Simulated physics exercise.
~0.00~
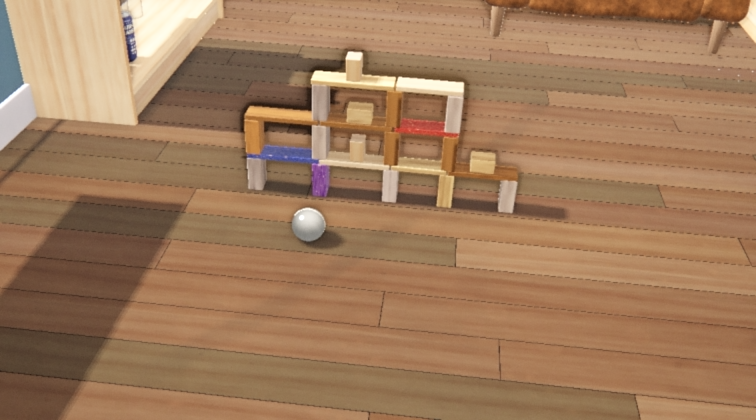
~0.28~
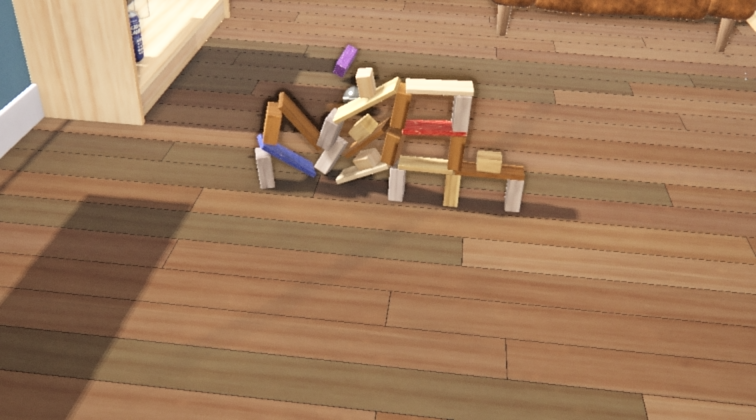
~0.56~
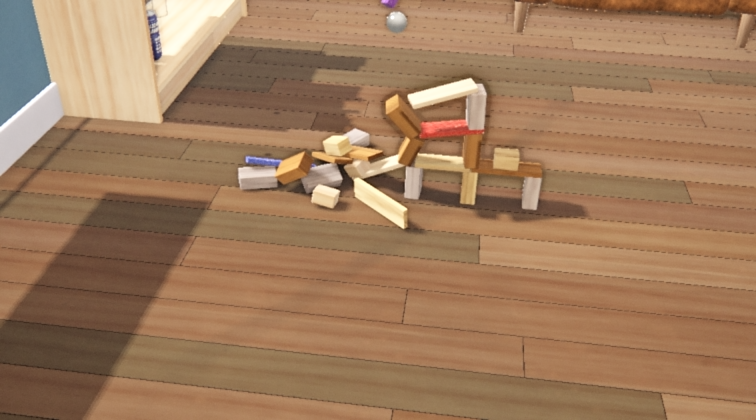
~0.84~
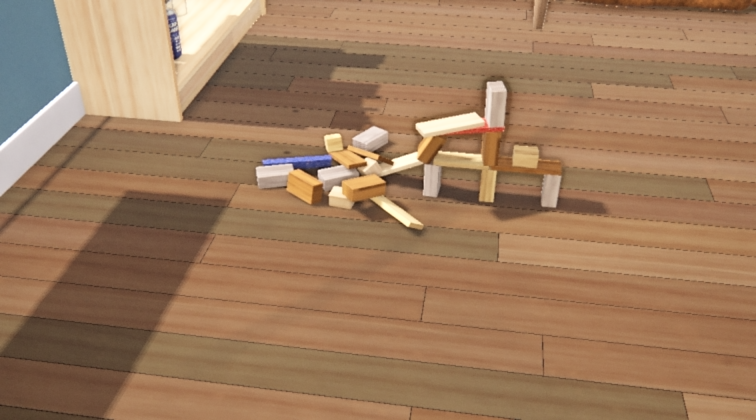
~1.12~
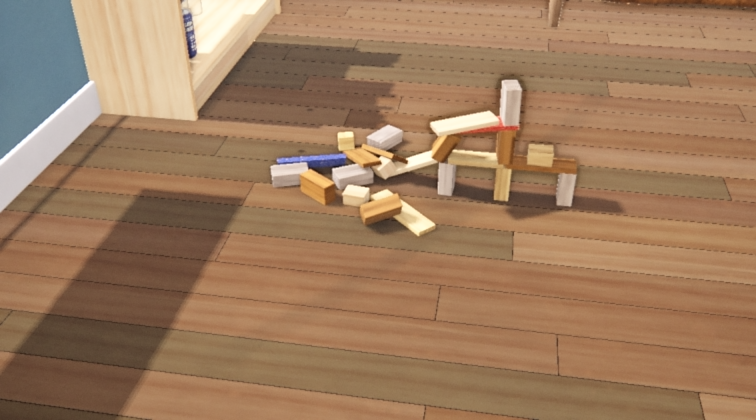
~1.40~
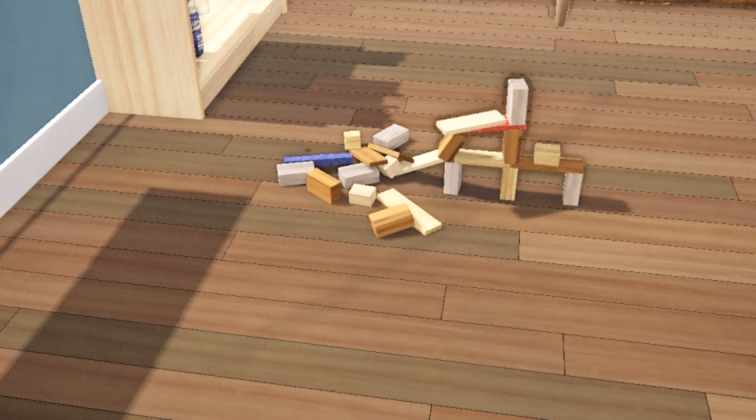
In a living room with a plank floor, seen from above and in front, a low structure of wooden posts and planks stands beside a pale cabinet, with a silvery ball before it. Most pieces are cream, white or orange-brown, with a purple post and blue plank at the left and a red plank at the upper right. The ball knocks out the purple post, and both travel away behind the structure. The left side caves in, bringing down the blue plank, and the upper middle follows. An orange-brown block tumbles forward, leaving scattered pieces beside the partly standing right side.
